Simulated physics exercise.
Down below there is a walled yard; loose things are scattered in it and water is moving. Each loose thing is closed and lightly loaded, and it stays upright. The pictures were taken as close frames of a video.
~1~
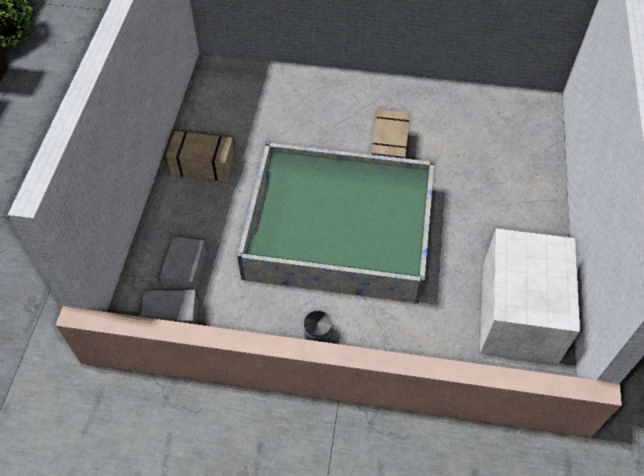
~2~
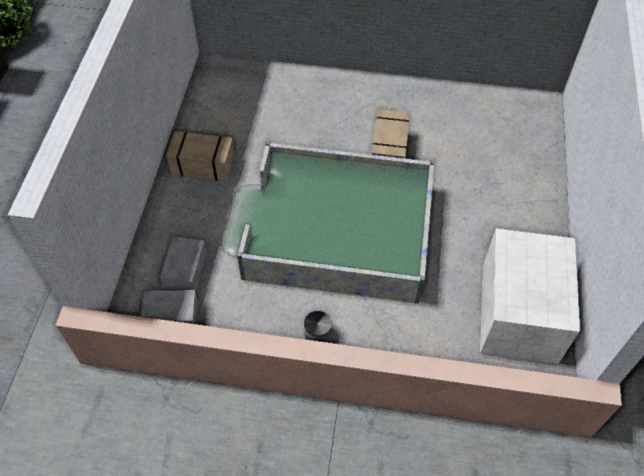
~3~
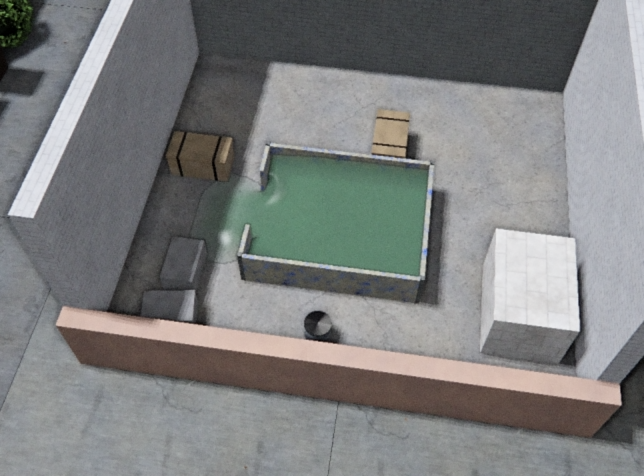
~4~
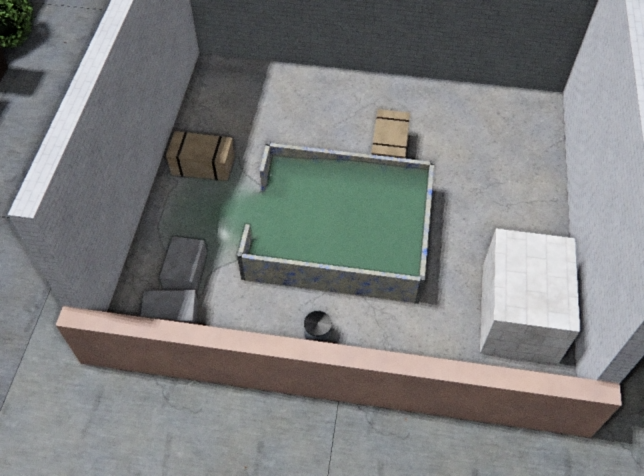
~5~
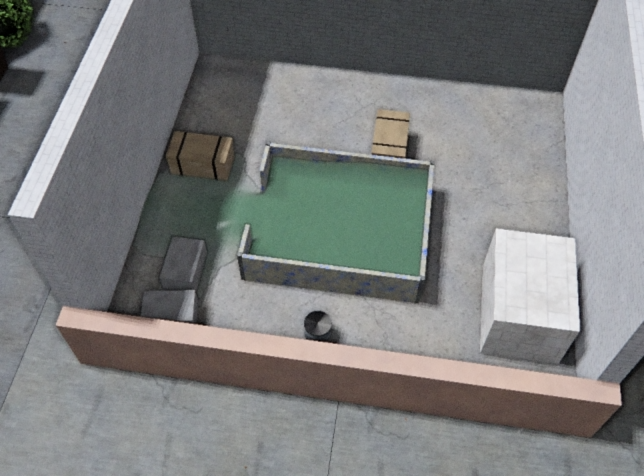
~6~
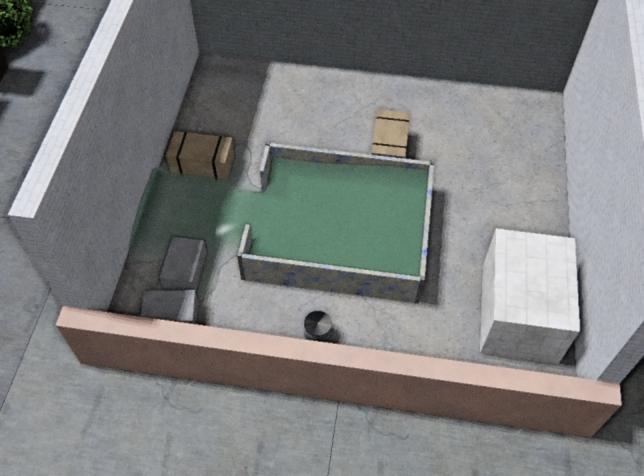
In a walled yard, green water pours through a gap in a tank's left side and spreads.
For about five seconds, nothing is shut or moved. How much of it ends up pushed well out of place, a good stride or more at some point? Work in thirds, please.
My answer: Two thirds or above.
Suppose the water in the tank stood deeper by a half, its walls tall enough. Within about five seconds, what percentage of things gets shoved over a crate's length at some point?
I'd say somewhere about 80 percent.
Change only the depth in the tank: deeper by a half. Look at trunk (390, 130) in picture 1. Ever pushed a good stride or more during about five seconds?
Note - that object: Not displaced that much.
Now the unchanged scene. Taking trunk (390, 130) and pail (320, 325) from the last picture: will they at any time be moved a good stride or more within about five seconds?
Each in turn - didn't go far / got displaced.
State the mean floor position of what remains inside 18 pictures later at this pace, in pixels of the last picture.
About (338, 230).
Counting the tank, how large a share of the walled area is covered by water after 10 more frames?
35 per cent or so.
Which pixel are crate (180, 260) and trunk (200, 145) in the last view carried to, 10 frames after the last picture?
Estimate: First at (161, 283), second at (237, 92), approximately.
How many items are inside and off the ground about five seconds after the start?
My count is 3.
A moment on, 0 of 5 are well off their spots; 0 afloat.
Next, 1 of 5 are well off their spots; 1 afloat.
Later, 4 of 5 are well off their spots; 2 afloat.
In the end, 4 of 5 are well off their spots, and 4 have been at some point; 3 afloat.
